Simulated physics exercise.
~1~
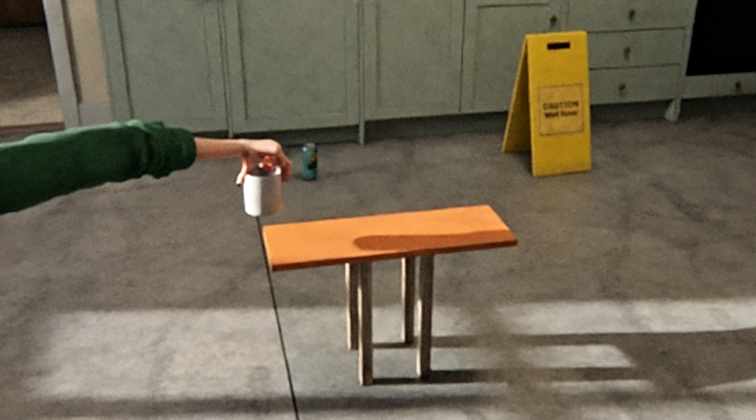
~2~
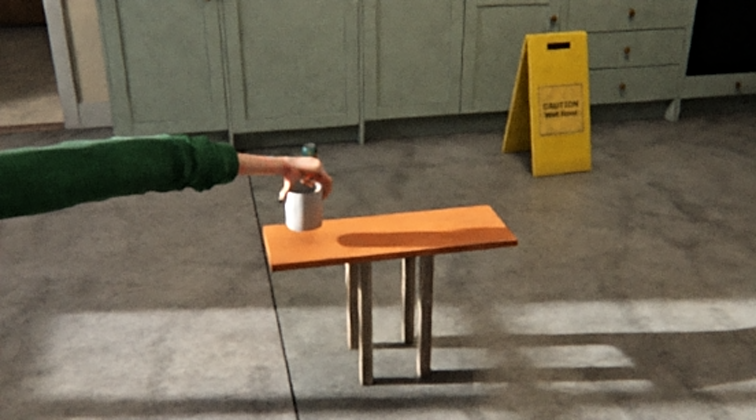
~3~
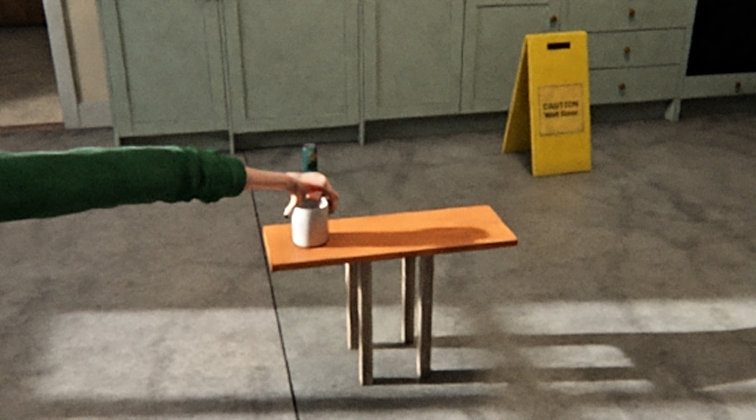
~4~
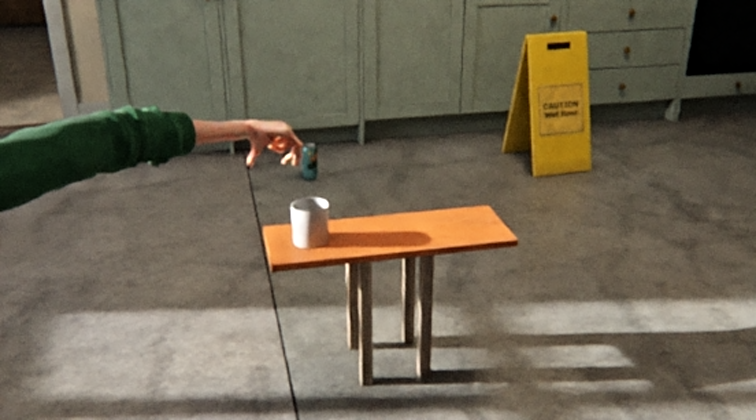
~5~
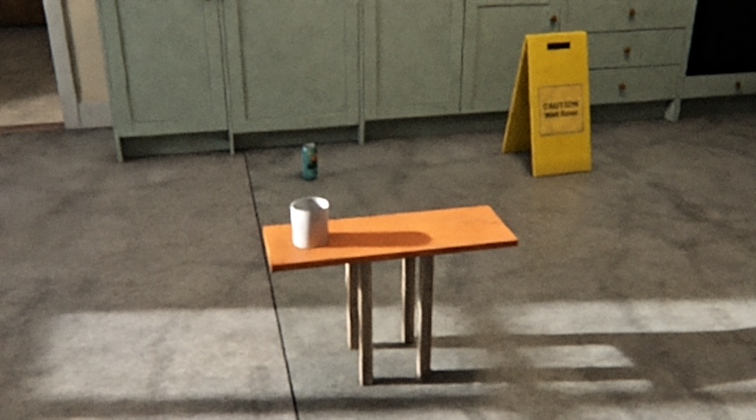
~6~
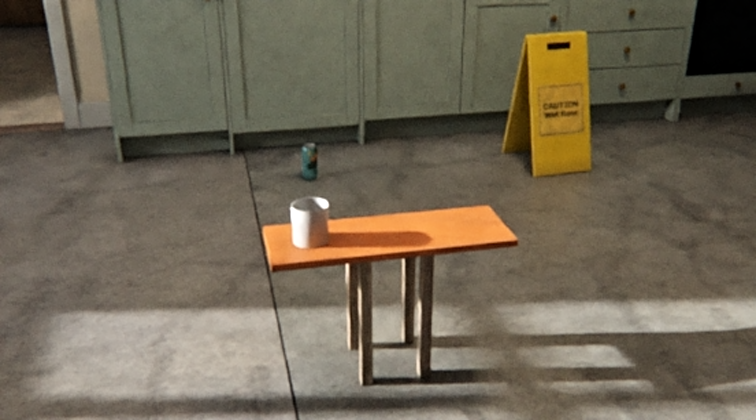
An arm in a green sleeve moved a white cup to the right and lowered it onto the left part of a small orange table, then let go and drew back out of view, leaving the cup sitting there and the table steady.
